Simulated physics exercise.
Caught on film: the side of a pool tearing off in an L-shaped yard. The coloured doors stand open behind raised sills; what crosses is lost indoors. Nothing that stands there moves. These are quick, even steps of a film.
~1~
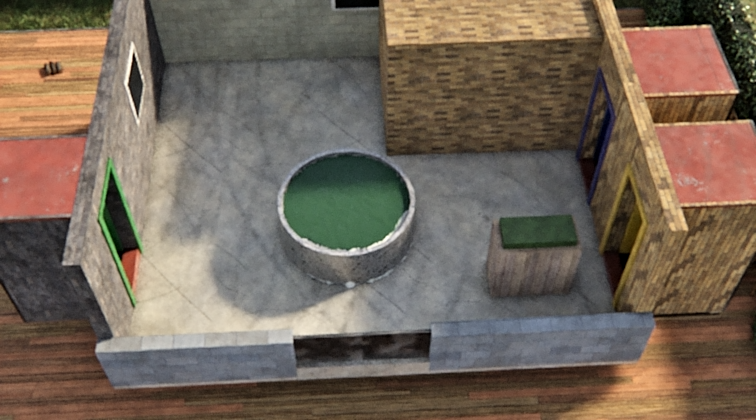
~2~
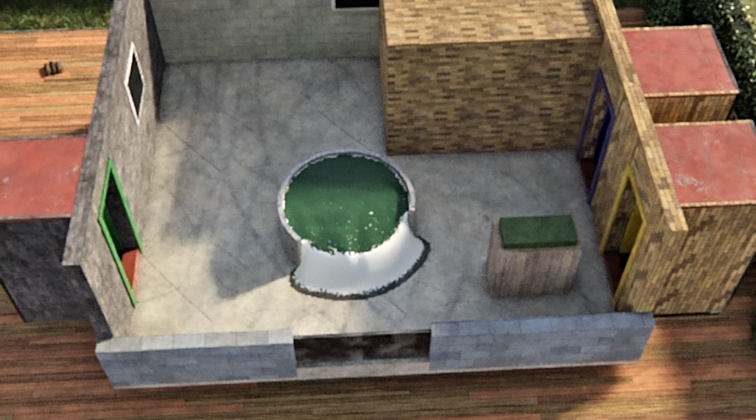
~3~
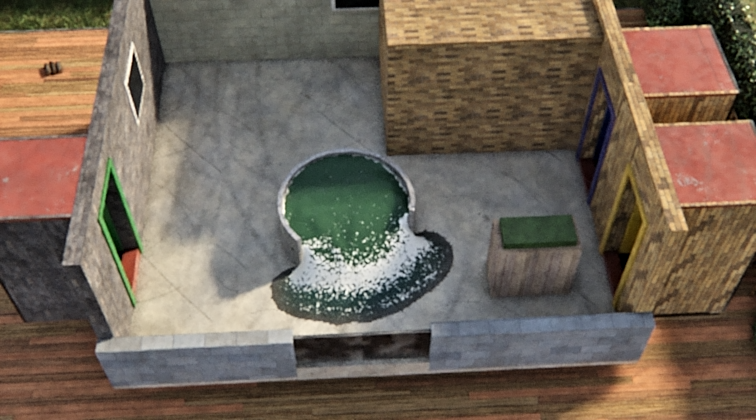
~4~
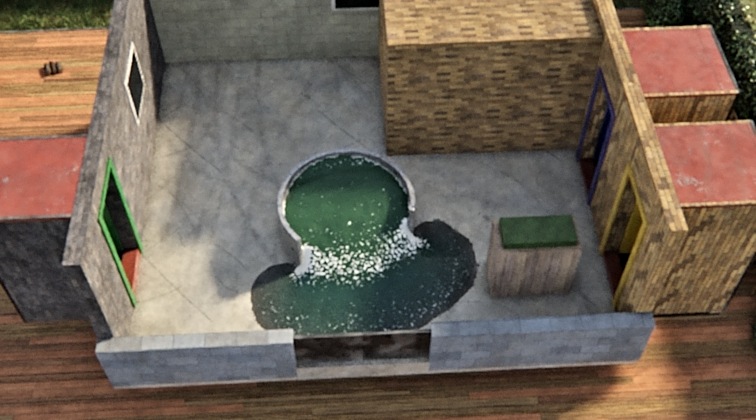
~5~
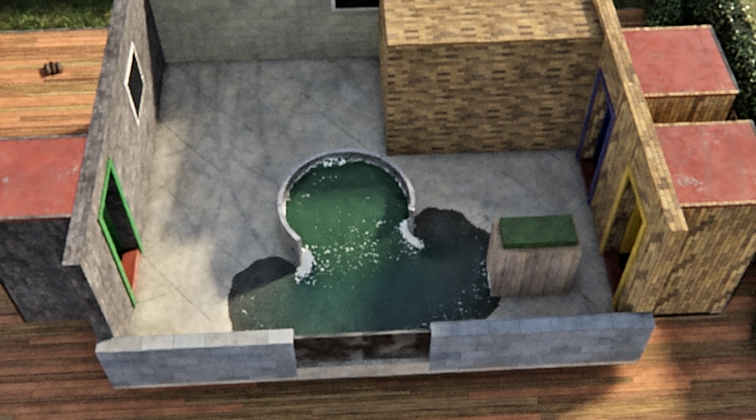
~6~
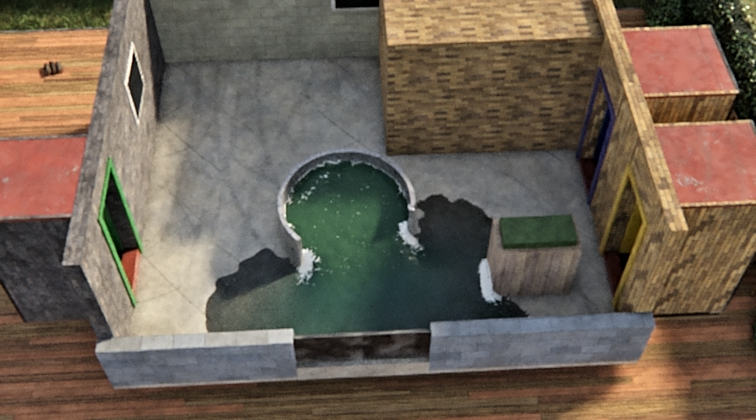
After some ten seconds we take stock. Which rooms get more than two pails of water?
One by one: The blue door floods; the green door holds within the limit; the yellow door floods.
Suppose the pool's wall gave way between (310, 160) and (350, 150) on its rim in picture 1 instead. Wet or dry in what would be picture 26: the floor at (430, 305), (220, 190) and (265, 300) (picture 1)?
One after the other: Not flooded, dry, no water.
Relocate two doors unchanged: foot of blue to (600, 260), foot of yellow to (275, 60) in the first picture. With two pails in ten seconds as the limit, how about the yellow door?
Yellow door holds.
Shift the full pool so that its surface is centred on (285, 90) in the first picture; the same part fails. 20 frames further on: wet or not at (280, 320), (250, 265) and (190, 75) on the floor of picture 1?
In turn: Covered, under water, free of water.
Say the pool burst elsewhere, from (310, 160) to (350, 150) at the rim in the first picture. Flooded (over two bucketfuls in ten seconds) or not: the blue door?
The blue door lets less in.
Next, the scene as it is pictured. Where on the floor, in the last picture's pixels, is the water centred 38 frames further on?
Close to (379, 237).
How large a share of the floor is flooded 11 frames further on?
I make it 35 per cent.
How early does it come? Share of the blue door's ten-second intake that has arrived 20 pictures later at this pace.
Roughly 0 per cent.
A moment on, water covers 25 % of the floor; the blue door not reached, the green door not reached, the yellow door not reached.
Next, water covers 35 % of the floor; the blue door wet at the sill, nothing in, the green door wet at the sill, nothing in, the yellow door under two buckets in.
Then, water covers 60 % of the floor; the blue door wet at the sill, nothing in, the green door wet at the sill, nothing in, the yellow door far over two buckets in.
Later, water covers 90 % of the floor; the blue door under two buckets in, the green door wet at the sill, nothing in, the yellow door far over two buckets in.
In the end, water covers 95 % of the floor; the blue door over two buckets in, the green door wet at the sill, nothing in, the yellow door far over two buckets in.
